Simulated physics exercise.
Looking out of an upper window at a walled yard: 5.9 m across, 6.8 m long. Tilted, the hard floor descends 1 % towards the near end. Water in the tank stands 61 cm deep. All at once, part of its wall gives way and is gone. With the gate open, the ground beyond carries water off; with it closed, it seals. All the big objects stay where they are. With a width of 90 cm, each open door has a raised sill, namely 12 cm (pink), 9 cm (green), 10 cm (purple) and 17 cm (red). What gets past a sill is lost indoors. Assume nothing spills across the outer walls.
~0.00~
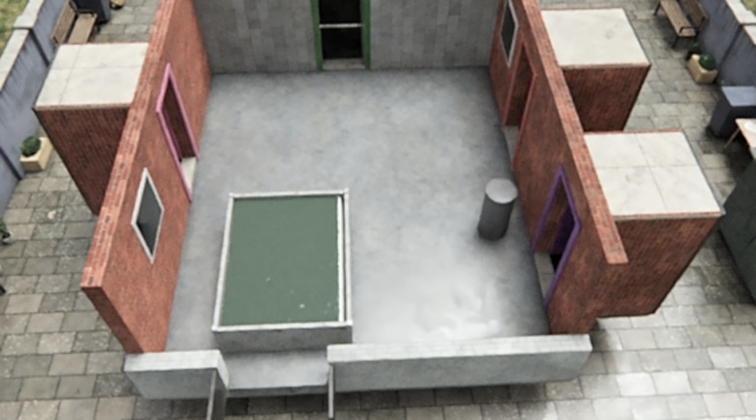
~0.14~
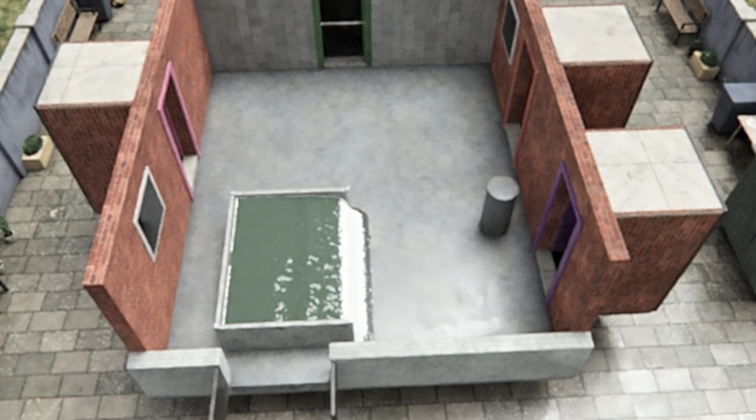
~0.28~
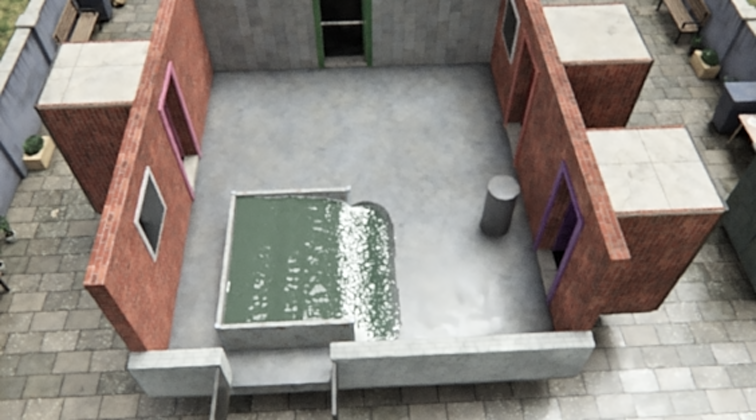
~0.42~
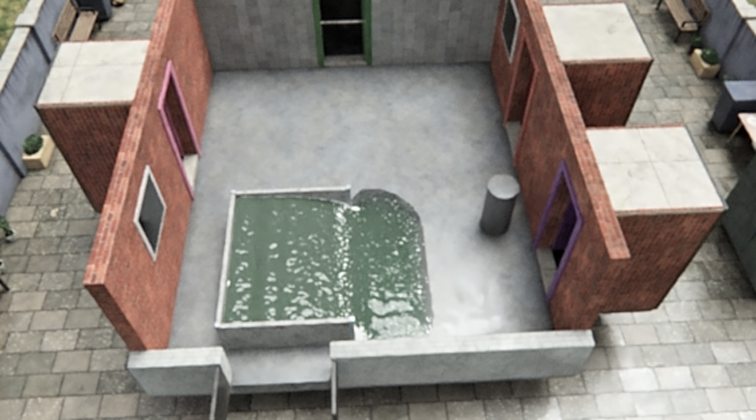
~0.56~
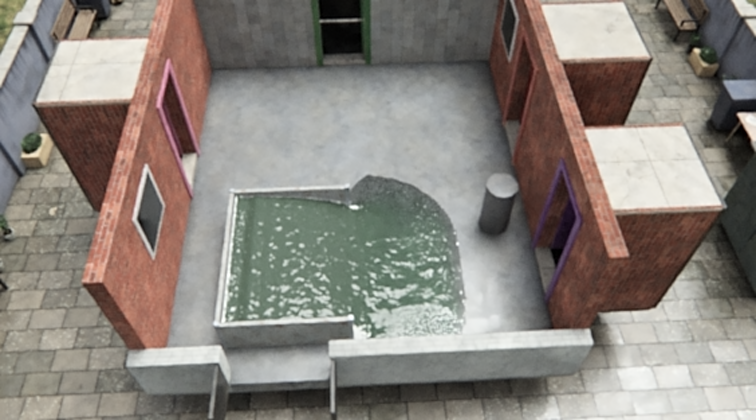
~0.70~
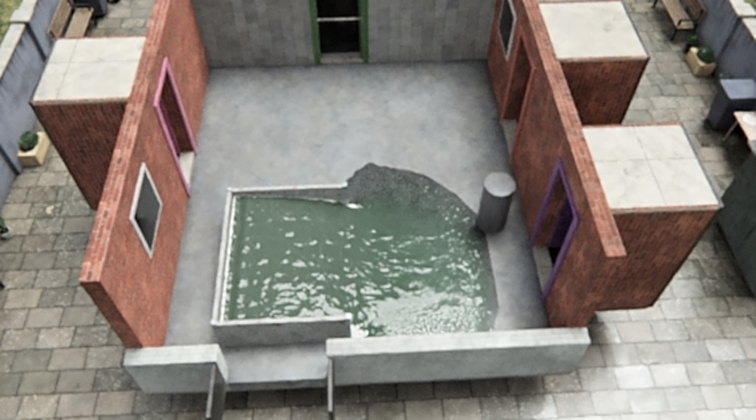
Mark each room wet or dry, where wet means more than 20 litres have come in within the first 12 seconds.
Pink door - dry, green door - dry, purple door - wet, red door - dry.
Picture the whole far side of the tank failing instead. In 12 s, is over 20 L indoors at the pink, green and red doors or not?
Then it goes pink fine, green too high, red fine.
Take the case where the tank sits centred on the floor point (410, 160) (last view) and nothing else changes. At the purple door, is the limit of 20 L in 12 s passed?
Then purple falls short.
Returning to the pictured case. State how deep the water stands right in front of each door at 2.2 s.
Depths: Pink door 0 cm, green door 0 cm, purple door 37 cm, red door 16 cm.
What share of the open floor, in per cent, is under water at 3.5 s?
I'd say around 45 % is wet.
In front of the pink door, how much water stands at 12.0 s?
Average: ~ 6.5 cm.
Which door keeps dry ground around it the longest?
Last comes the pink one.
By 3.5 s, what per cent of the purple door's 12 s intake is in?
Fraction in by then: Around 85 per cent.
After 1.4 s water covers 35 % of the floor and is deepest (38 cm) near (548, 351); pink door not reached, green door not reached, purple door 10 cm at the sill, 46 L in, red door not reached.
After 2.2 s water covers 40 % of the floor and is deepest (42 cm) near (548, 351); pink door not reached, green door not reached, purple door 37 cm at the sill, 201 L in, red door 16 cm at the sill, 0 L in.
After 3.5 s water covers 45 % of the floor and is deepest (26 cm) near (525, 251); pink door not reached, green door not reached, purple door 23 cm at the sill, 375 L in, red door 13 cm at the sill, 2 L in.
After 7.0 s water covers 85 % of the floor and is deepest (13 cm) near (207, 87); pink door not reached, green door 7 cm at the sill, 0 L in, purple door 8 cm at the sill, 438 L in, red door 5 cm at the sill, 2 L in.
After 12.0 s water covers 95 % of the floor and is deepest (14 cm) near (161, 370); pink door 6 cm at the sill, 0 L in, green door 3 cm at the sill, 0 L in, purple door 4 cm at the sill, 439 L in, red door 4 cm at the sill, 2 L in.
